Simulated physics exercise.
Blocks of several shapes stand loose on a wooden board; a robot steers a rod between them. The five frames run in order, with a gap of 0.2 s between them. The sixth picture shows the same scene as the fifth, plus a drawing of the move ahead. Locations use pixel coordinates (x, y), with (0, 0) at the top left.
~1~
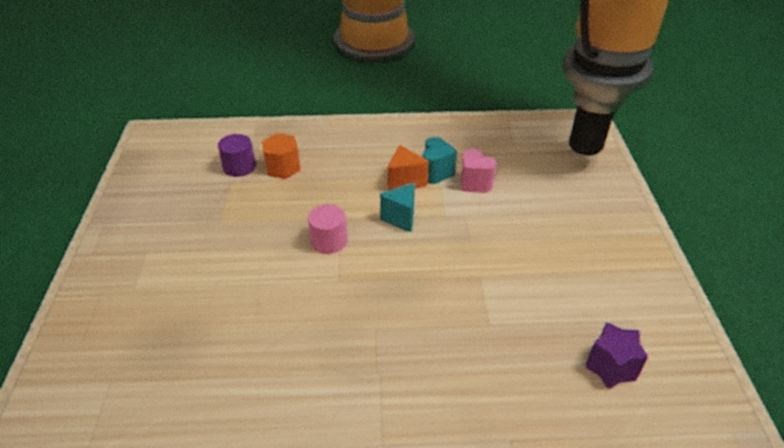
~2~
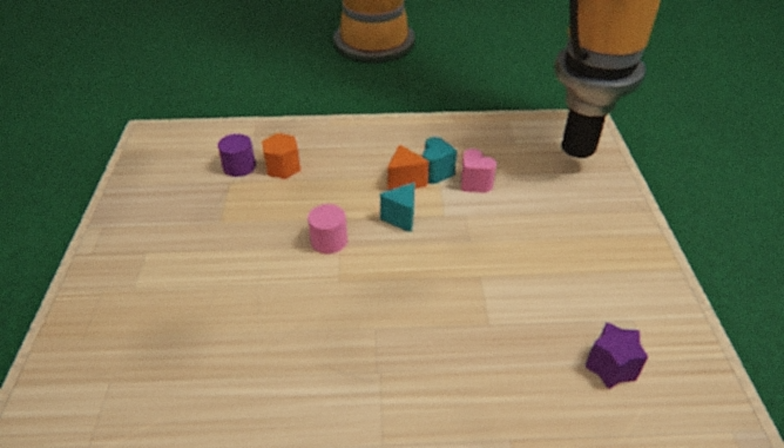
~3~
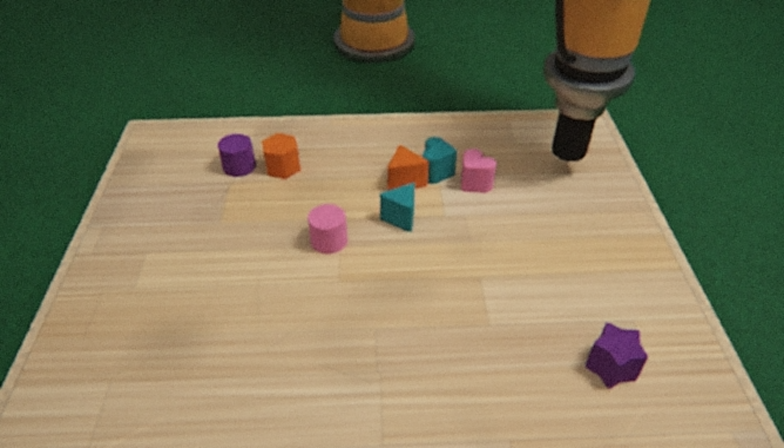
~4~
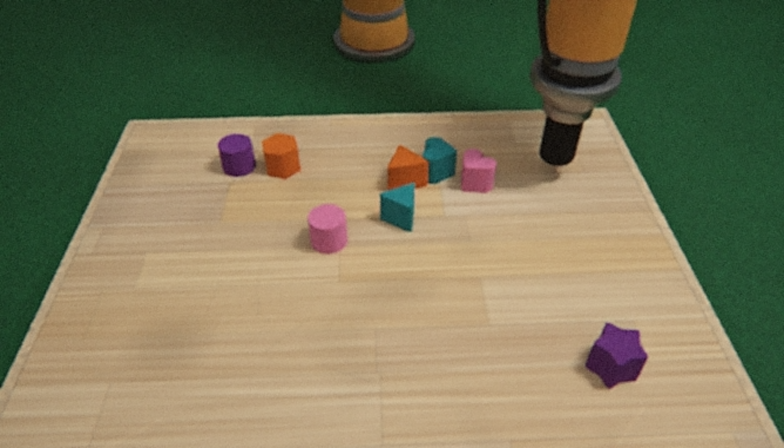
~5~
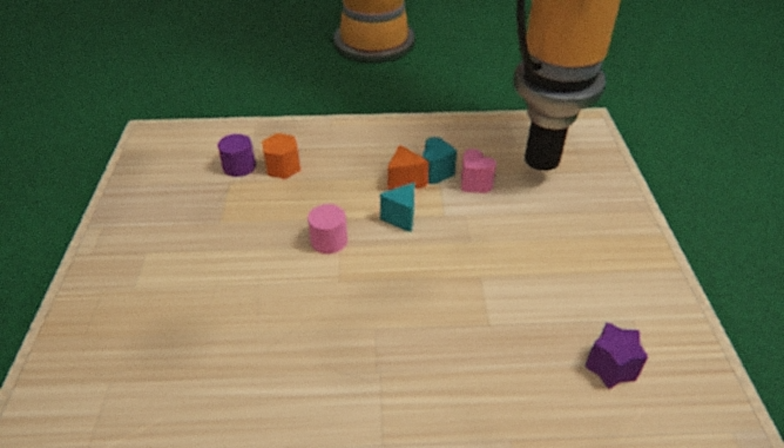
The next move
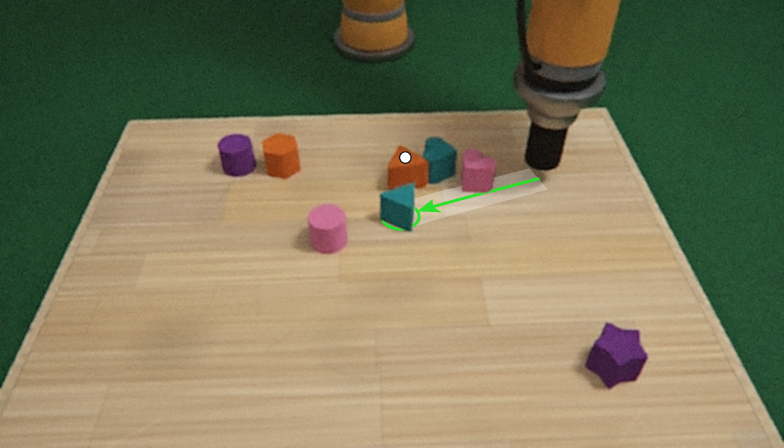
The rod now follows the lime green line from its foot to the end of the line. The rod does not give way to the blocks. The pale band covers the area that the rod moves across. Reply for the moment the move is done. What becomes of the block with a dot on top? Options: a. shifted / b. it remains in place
It's a.
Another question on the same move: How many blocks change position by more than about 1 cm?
Blocks moved: Three or more.
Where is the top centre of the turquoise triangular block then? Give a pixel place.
Around pixel (376, 205).
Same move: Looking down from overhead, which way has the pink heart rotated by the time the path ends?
Rotation: Clockwise.
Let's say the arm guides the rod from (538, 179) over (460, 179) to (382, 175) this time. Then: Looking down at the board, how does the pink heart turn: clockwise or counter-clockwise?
It twists anticlockwise.
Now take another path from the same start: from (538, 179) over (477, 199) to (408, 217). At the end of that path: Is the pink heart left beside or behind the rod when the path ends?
Going by the path, yes.
The drawn path runs in a line from (538, 179) to (400, 216); the dot is on the orange triangular block.
What follows on the original path. One third of the way, rod (496, 173); pink heart (463, 158), turned 30° clockwise.
Two thirds of the way, rod (449, 185); orange triangular block (396, 156); turquoise heart (428, 143), turned 25° clockwise; pink heart (432, 162), turned 100° clockwise.
At the end, rod (401, 199); turquoise triangular block (376, 205), turned 45° anticlockwise; orange triangular block (393, 155); turquoise heart (428, 143), turned 30° clockwise; pink heart (427, 163), turned 120° clockwise.
